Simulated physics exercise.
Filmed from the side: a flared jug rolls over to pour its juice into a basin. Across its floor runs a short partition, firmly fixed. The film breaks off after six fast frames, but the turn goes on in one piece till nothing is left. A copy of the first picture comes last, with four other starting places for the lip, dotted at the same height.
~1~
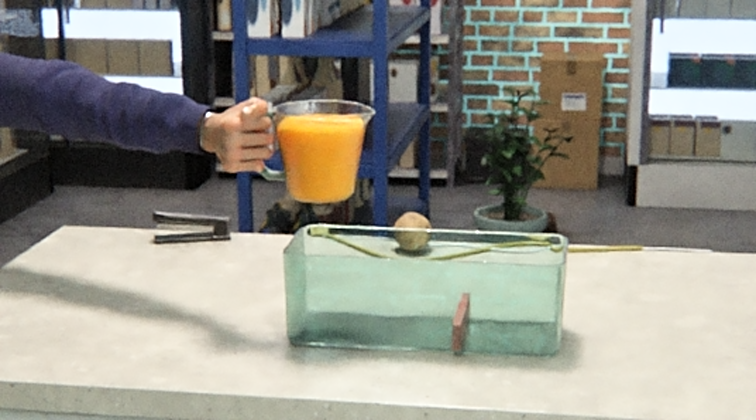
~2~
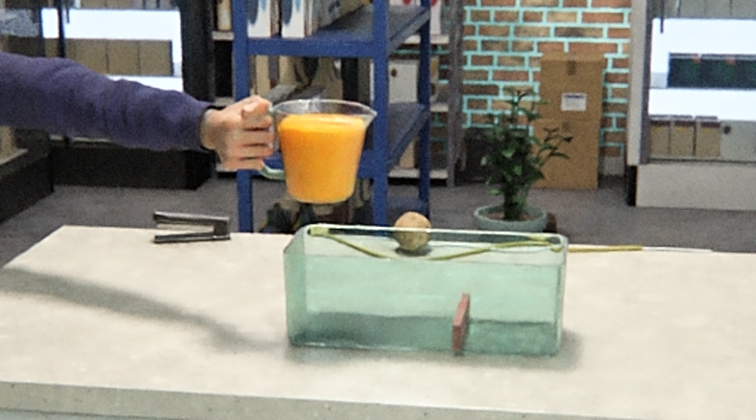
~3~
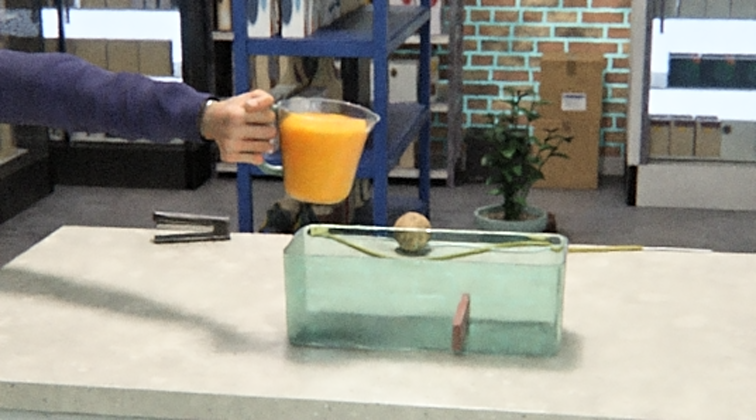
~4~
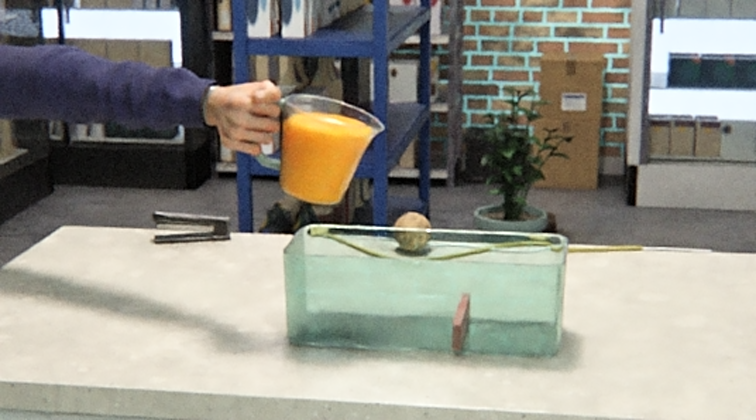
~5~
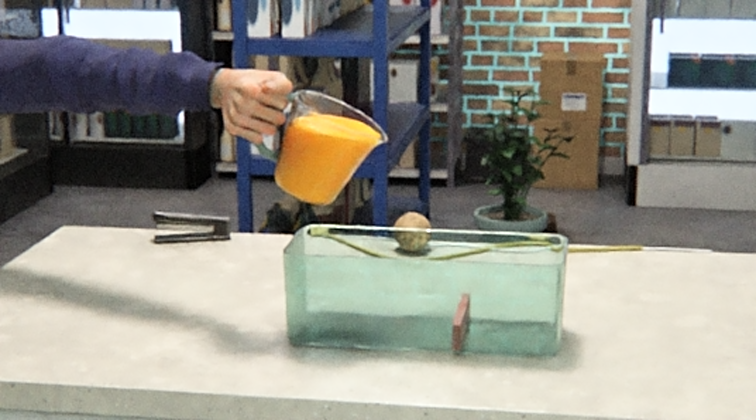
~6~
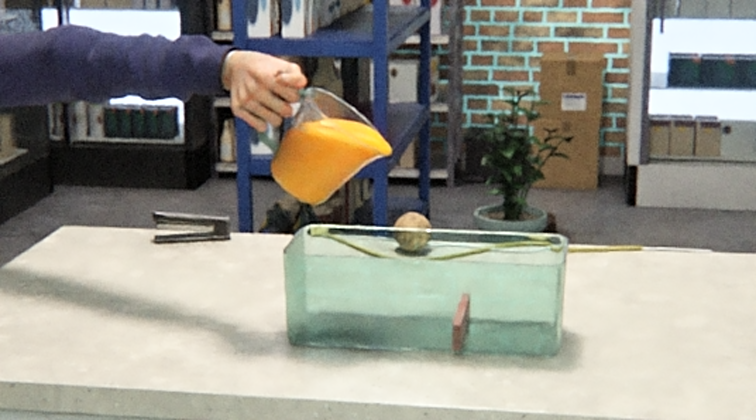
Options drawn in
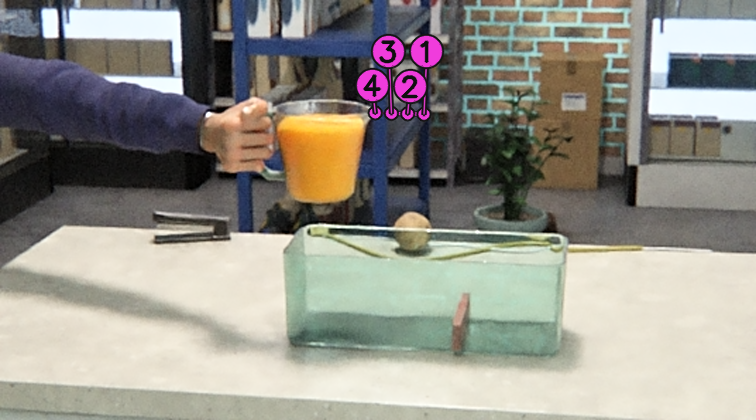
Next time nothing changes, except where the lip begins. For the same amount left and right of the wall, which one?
1.
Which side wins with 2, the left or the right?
More ends on the left.
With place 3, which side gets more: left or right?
The left side.
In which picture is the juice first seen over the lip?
Picture 6.
In magenta, 1 at (424, 114); 2 at (407, 113); 3 at (391, 113); 4 at (375, 112).
With 1, about 50 % ends left of the wall and 47 % right of it; 3 % is lost outside.
With 2, about 75 % ends left of the wall and 23 % right of it.
With 3, about 80 % ends left of the wall and 16 % right of it; 4 % is lost outside.
With 4, about 83 % ends left of the wall and 13 % right of it; 4 % is lost outside.
